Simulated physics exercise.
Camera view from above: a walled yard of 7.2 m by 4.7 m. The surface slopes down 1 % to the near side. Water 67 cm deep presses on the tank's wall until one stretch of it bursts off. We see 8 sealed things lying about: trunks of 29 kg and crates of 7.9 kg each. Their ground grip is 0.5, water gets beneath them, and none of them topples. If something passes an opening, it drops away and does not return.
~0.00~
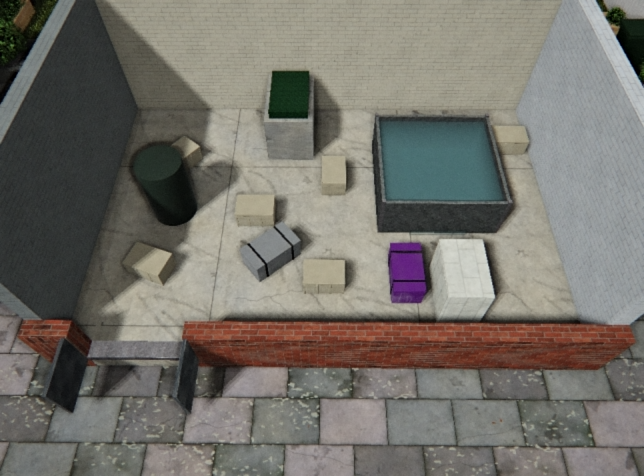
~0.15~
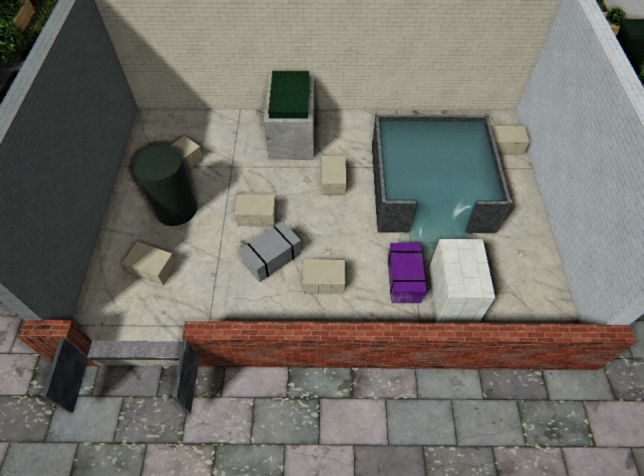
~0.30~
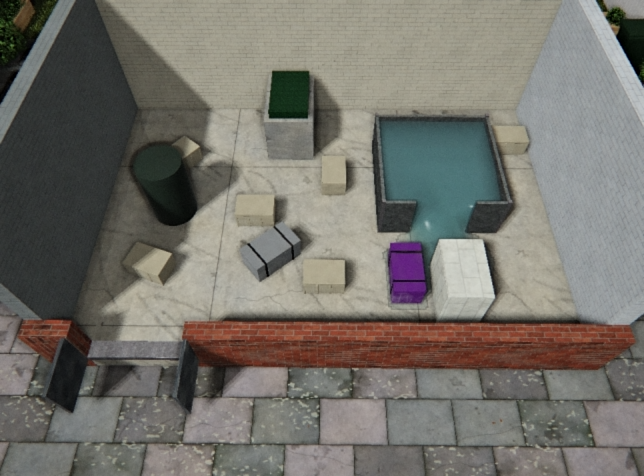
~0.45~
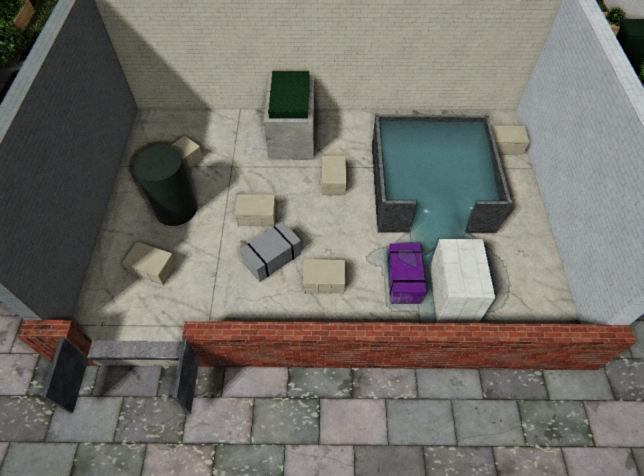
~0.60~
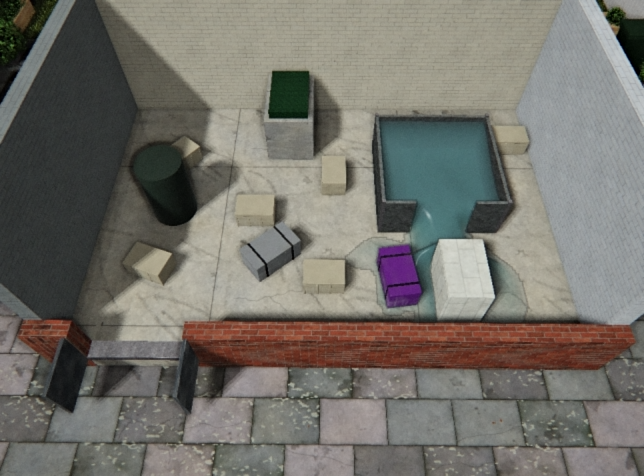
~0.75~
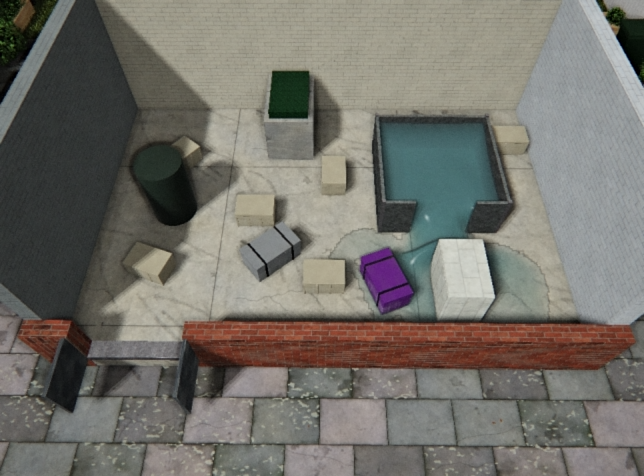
A walled yard with a pale stone floor is seen from above by a still camera, with a low brick wall along the near side. A dark green cylinder stands at left among scattered beige crates, a planter at the back, a grey trunk mid-yard, and a purple trunk beside a white block below a dark-walled pool at right. The pool's near wall opens, water spreads around the block, and the purple trunk slides slightly left and nearer, turning.
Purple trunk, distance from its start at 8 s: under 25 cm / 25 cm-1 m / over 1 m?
Over 1 m.
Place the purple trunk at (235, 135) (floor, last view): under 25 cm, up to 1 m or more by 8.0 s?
I'd say it does not really move.
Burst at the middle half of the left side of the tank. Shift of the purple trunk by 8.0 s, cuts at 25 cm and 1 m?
With that failure, the purple trunk remains in position.
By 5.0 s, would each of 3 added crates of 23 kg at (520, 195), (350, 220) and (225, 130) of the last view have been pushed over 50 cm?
Spot by spot, in turn: Exceeds it, falls short, falls short.
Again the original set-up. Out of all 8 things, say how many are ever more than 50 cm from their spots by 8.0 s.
The total is 4.
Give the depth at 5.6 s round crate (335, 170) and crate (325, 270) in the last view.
I'd estimate 1 cm for the first and 9 cm for the second.
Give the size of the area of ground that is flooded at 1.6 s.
The covered patch comes to about 11.5 m2.
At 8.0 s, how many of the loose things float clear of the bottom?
The number is 4.
After 1.6 s the purple trunk is near (293, 300), 1.7 m from its start, aground; 0 of 8 are out; 0 afloat.
After 3.6 s the purple trunk is near (123, 292), 4.0 m from its start, aground; 0 of 8 are out; 2 afloat.
After 5.6 s the purple trunk is near (123, 292), 4.0 m from its start, afloat; 0 of 8 are out; 3 afloat.
After 8.0 s the purple trunk is near (122, 300), 4.0 m from its start, afloat; 0 of 8 are out; 4 afloat.
